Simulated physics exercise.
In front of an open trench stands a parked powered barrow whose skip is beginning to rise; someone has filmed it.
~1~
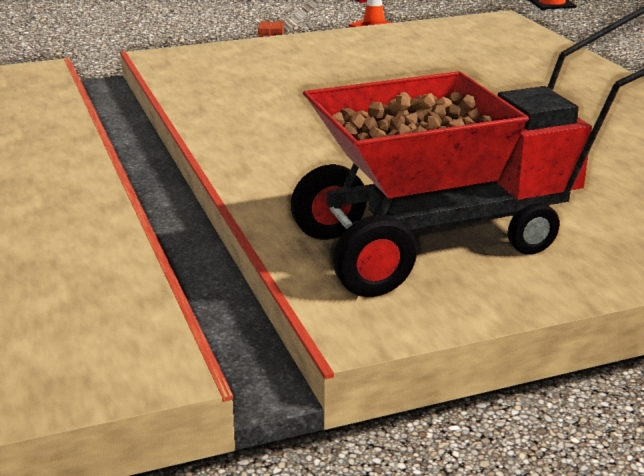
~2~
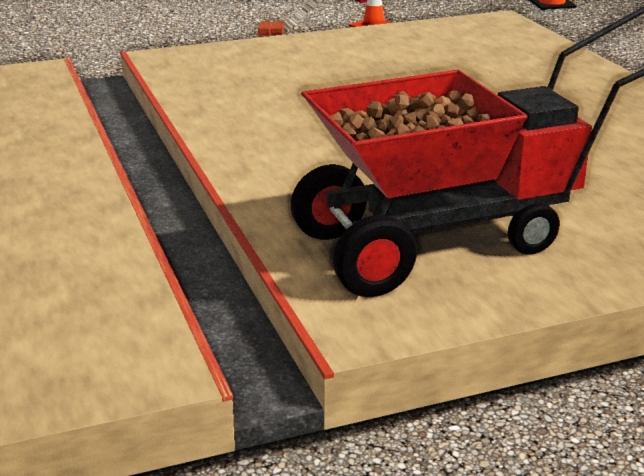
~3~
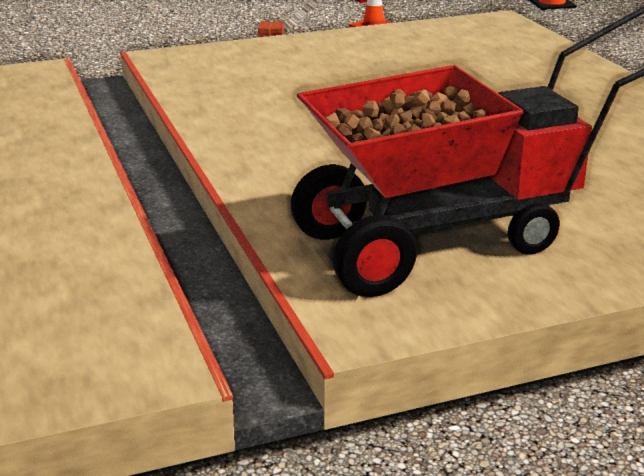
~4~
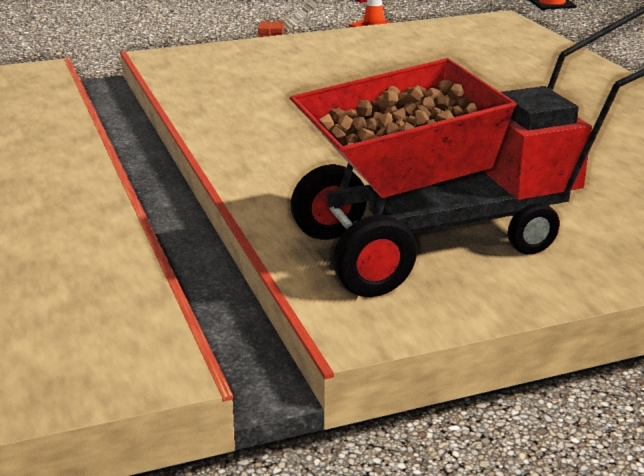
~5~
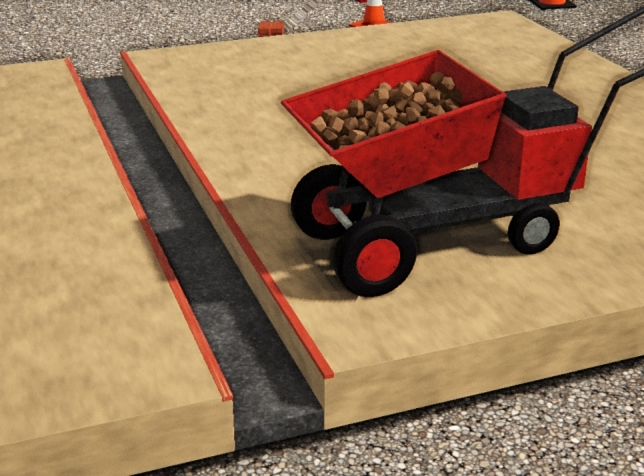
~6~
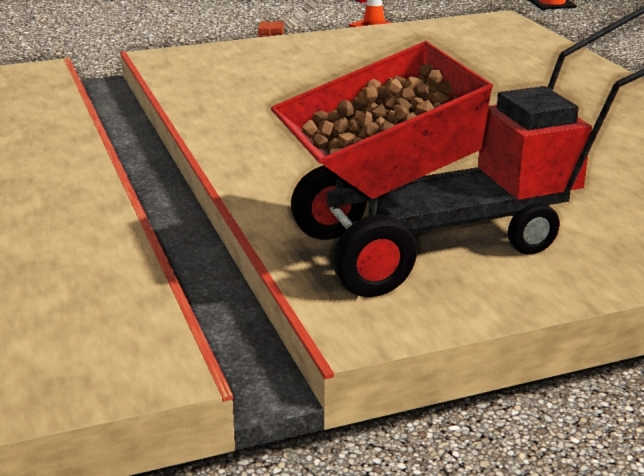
On a pale, sandy-coloured platform surrounded by grey gravel, seen from above at an angle, a dark trench edged with red strips runs down the left side. To its right stands a red barrow with black handles and a skip full of brown clods, with orange cones behind. The skip stays level at first, then slowly tilts toward the left, its rear rising off the black chassis, while the wheels and the camera stay still.
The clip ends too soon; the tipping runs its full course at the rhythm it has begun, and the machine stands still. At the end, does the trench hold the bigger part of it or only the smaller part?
The trench holds the bigger part.
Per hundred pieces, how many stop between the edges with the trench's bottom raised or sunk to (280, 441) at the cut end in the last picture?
That would give roughly 70 percent.
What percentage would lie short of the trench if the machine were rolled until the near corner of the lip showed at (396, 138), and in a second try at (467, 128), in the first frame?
In turn, around 0 per cent and 60 per cent.
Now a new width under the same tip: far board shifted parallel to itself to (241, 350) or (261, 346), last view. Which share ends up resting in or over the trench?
Estimated share: Try 1 approx. 30 in a hundred, try 2 approx. 20 in a hundred.
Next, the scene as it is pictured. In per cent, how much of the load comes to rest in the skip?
It ends up near 0 per cent.
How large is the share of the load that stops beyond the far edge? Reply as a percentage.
It works out to roughly 30 percent.
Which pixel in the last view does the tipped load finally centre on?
The centre settles at about (202, 306).
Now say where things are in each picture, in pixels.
The first picture shows lip of the skip (356, 144), level; top of the load (422, 116), clay clods; first edge of the trench (306, 337); far edge (209, 356), the trench over half as wide as the skip, and about half as deep as wide.
The second picture shows lip of the skip (355, 144), level; top of the load (420, 115).
The third picture shows lip of the skip (350, 146), tipped barely; top of the load (428, 117).
The fourth picture shows lip of the skip (342, 149), tipped a little; top of the load (422, 114).
The fifth picture shows lip of the skip (332, 154), tipped a little; top of the load (419, 99).
The sixth picture shows lip of the skip (321, 161), tipped clearly; top of the load (408, 94); first edge of the trench (306, 337); far edge (209, 356).
Just after the last frame, skip tipped steeply; every one in the skip.
A moment on, skip tipped right over; the larger part in the skip; about a tenth in or heaped over the trench; just a few beyond it; about a tenth falling.
Further on, skip tipped right over; roughly a quarter in the skip; roughly half in or heaped over the trench; roughly a quarter beyond it.
When it is over, skip tipped right over; roughly two thirds in or heaped over the trench; roughly a third beyond it.
